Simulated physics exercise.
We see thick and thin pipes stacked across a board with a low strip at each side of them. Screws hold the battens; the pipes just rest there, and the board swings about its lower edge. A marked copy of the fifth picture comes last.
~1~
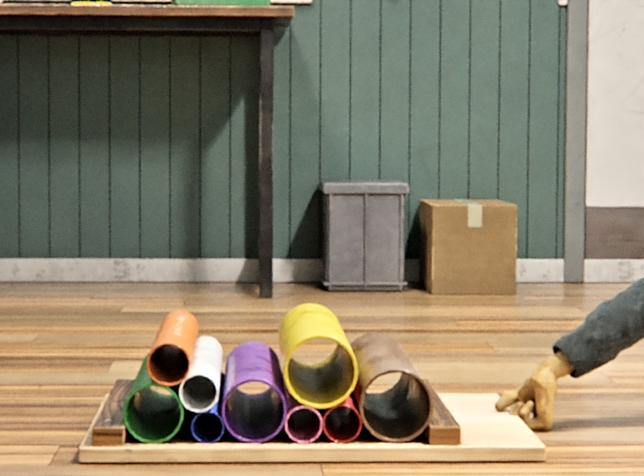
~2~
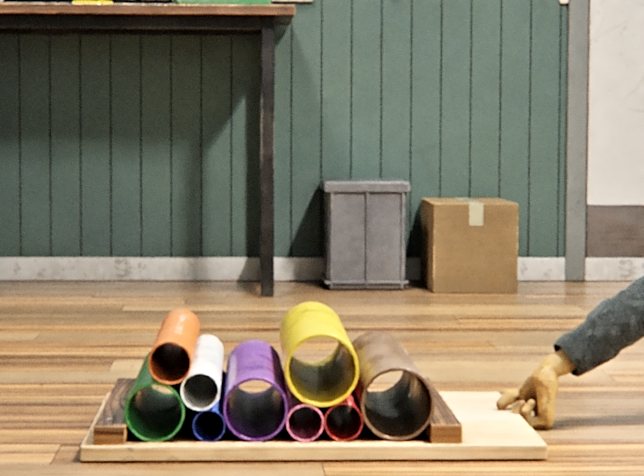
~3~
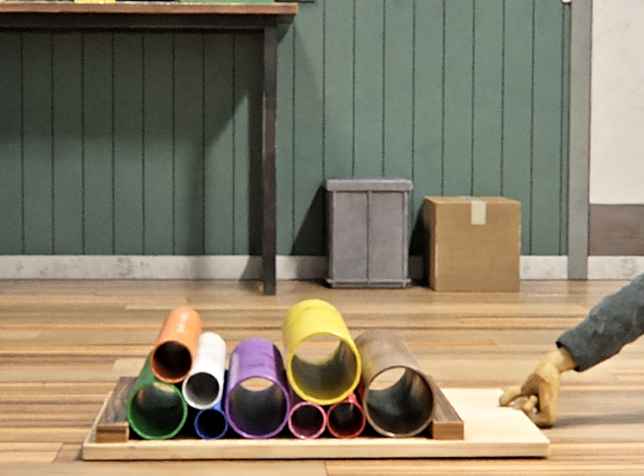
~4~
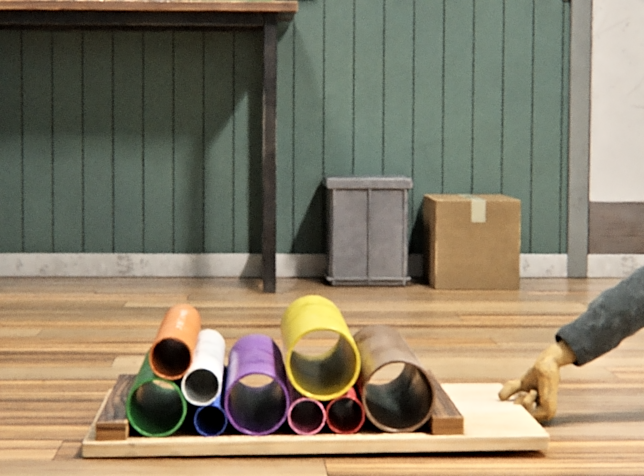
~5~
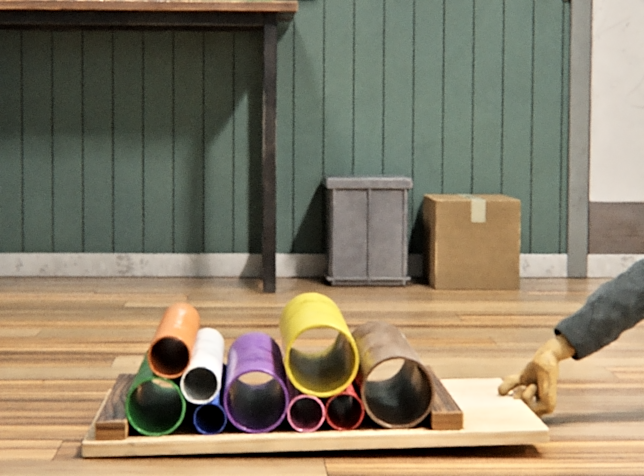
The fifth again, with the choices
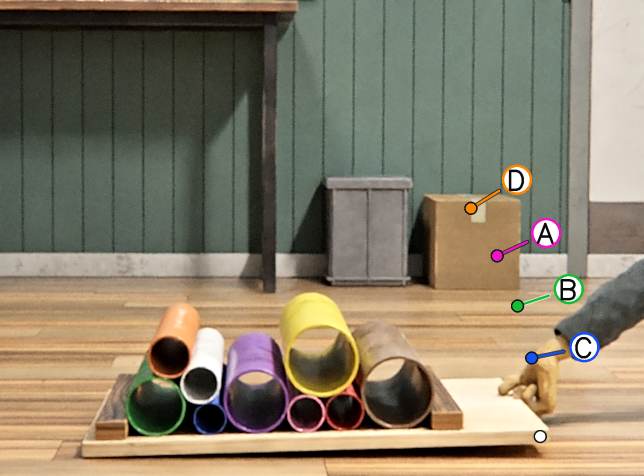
In a room with green panelled walls and a wooden floor, seen from the front, a dark-legged table stands behind, with a grey bin and a cardboard box to its right. Orange, green, white, blue, purple, yellow, pink, red and brown pipes rest stacked between low strips on a pale board. The view shifts very slightly, then a grey-sleeved hand at right lifts the board's right end a little.
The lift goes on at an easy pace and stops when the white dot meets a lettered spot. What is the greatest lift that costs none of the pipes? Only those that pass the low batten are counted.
The highest mark that will do is C.
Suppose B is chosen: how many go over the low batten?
With B, one.
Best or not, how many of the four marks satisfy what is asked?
One of them.
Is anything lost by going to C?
At C: No.
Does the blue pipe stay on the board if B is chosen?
The blue pipe: Yes.
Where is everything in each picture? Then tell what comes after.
The first picture shows purple pipe (254, 411); pink pipe (304, 424); red pipe (342, 424).
The second picture shows red pipe (343, 422); brown pipe (398, 404).
The third picture shows board (311, 412); brown pipe (400, 401); orange pipe (172, 361).
The fourth picture shows board (311, 408); green pipe (156, 408); blue pipe (211, 420).
The fifth picture shows board (311, 405); green pipe (155, 406); blue pipe (210, 418).
On the marked copy, A at (497, 256); B at (517, 306); C at (532, 358); D at (471, 208); the white dot at (540, 436).
Following C. Soon after the start, board at 11°.
Later, board at 12°.
In the end, board at 12°, none over the low batten.
As for the rest, A one over the low batten (orange); B one over the low batten (orange); D one over the low batten (orange).
